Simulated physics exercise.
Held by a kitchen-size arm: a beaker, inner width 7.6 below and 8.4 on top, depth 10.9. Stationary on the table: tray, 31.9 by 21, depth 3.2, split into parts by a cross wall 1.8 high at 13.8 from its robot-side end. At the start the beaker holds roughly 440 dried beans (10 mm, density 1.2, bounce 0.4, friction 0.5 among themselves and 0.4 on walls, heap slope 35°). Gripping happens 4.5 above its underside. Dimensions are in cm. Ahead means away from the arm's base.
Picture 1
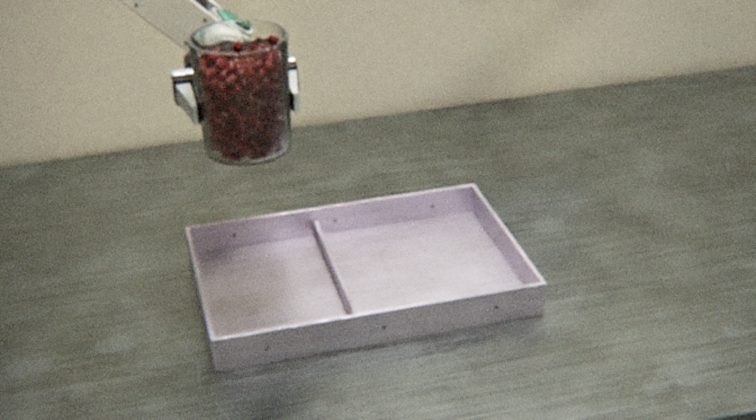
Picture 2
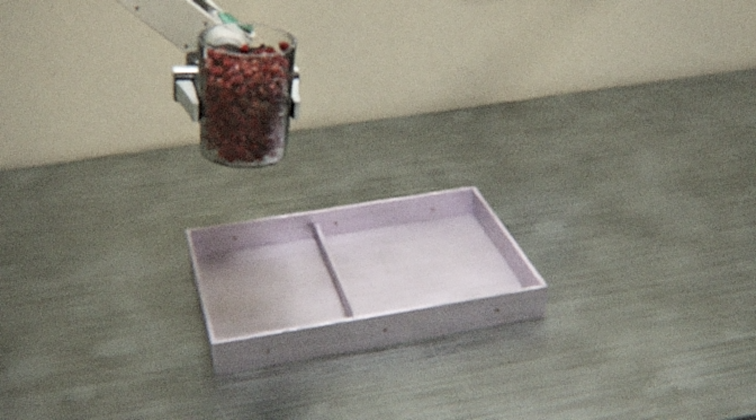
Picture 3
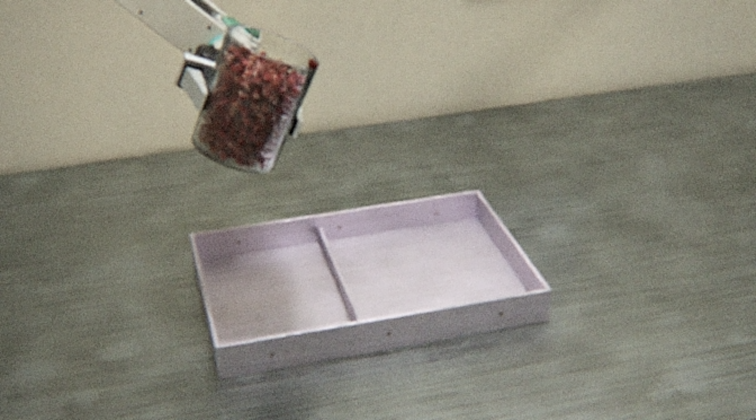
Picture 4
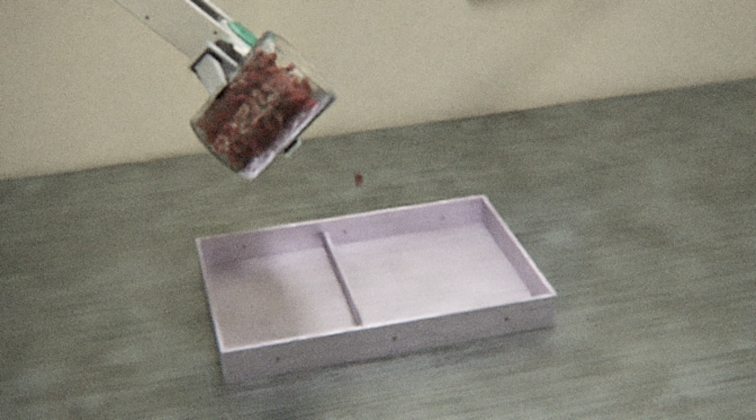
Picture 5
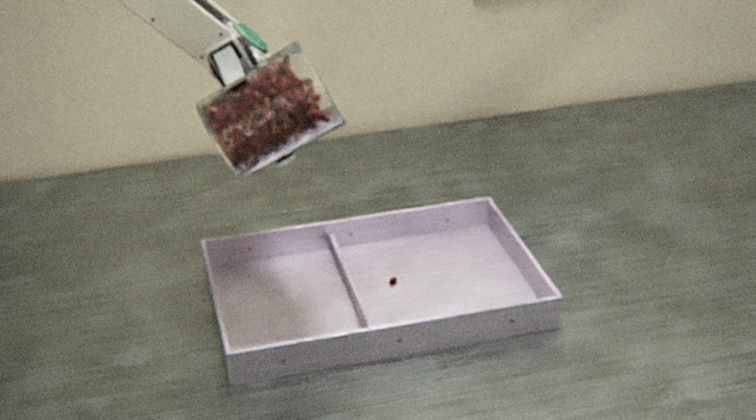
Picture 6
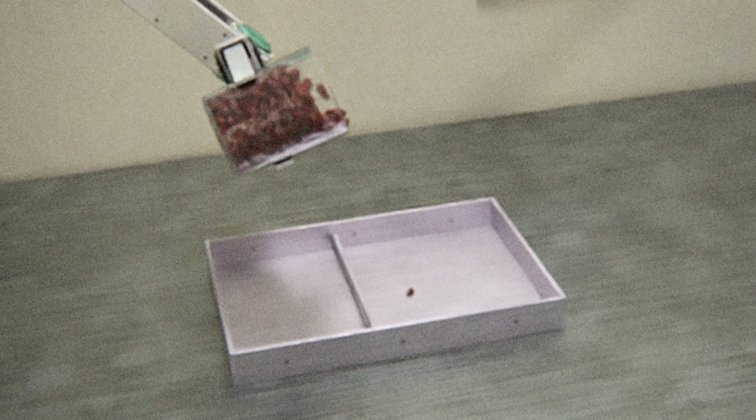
A clear beaker packed with dark red beans was tilted steadily to the right by a robot arm above a pale, divided tray, and a single bean dropped out and landed in the right-hand section.
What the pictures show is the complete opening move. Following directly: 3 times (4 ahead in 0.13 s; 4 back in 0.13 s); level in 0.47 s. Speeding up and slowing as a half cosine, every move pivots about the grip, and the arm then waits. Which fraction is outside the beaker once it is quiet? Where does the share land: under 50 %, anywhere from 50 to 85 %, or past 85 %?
It lands under 50 %.
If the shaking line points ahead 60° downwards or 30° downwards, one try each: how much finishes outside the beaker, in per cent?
5 and 20 %.
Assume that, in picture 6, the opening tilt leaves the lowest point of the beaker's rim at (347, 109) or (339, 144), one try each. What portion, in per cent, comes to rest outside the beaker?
15 % and 75 %.
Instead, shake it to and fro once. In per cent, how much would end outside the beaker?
It would come to around 20 %.
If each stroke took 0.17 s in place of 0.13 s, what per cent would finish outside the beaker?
Roughly 20 in a hundred.
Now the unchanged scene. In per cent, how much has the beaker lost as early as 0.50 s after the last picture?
Around 25 percent at that moment.
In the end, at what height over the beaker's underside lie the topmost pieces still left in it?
Roughly 8.0 cm.
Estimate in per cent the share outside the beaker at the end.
Some 40 percent.
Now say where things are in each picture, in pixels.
Beaker middle at (244, 95), level; upper third of the load around (241, 74), from x 200 to 285, top at y 40; 442 in the beaker, in the first picture.
Beaker middle at (245, 97), tilted 7° forward; upper third of the load around (244, 76), from x 205 to 285, top at y 45, in the second picture.
Beaker middle at (252, 102), tilted 25° forward; upper third of the load around (250, 81), from x 200 to 315, top at y 50; 441 in the beaker, 1 in flight or on a rim, in the third picture.
Beaker middle at (261, 108), tilted 47° forward; upper third of the load around (262, 88), from x 200 to 360, top at y 55; 441 in the beaker, 1 in flight or on a rim, in the fourth picture.
Beaker middle at (269, 112), tilted 65° forward; upper third of the load around (268, 94), from x 205 to 395, top at y 60; 441 in the beaker, 1 in the far-side part, in the fifth picture.
Beaker middle at (273, 114), tilted 72° forward; upper third of the load around (267, 97), from x 210 to 410, top at y 70; 441 in the beaker, 1 in the far-side part, in the sixth picture.
Then, 0.50 s after the last picture, tilted 72° forward, highest piece 24 above the table; 323 in the beaker, 74 in the far-side part, 5 in the robot-side part, 40 in flight or on a rim.
Then, 1.00 s after the last picture, tilted 40° forward, highest piece 25 above the table; 265 in the beaker, 159 in the far-side part, 16 in the robot-side part, 2 in flight or on a rim.
Then, 1.45 s after the last picture, level, highest piece 25 above the table; 265 in the beaker, 160 in the far-side part, 17 in the robot-side part.
Then, 2.50 s after the last picture, level, highest piece 25 above the table; 265 in the beaker, 160 in the far-side part, 17 in the robot-side part.
Final count, 265 in the beaker, 160 in the far-side part, 17 in the robot-side part. That is 40 % outside the beaker.
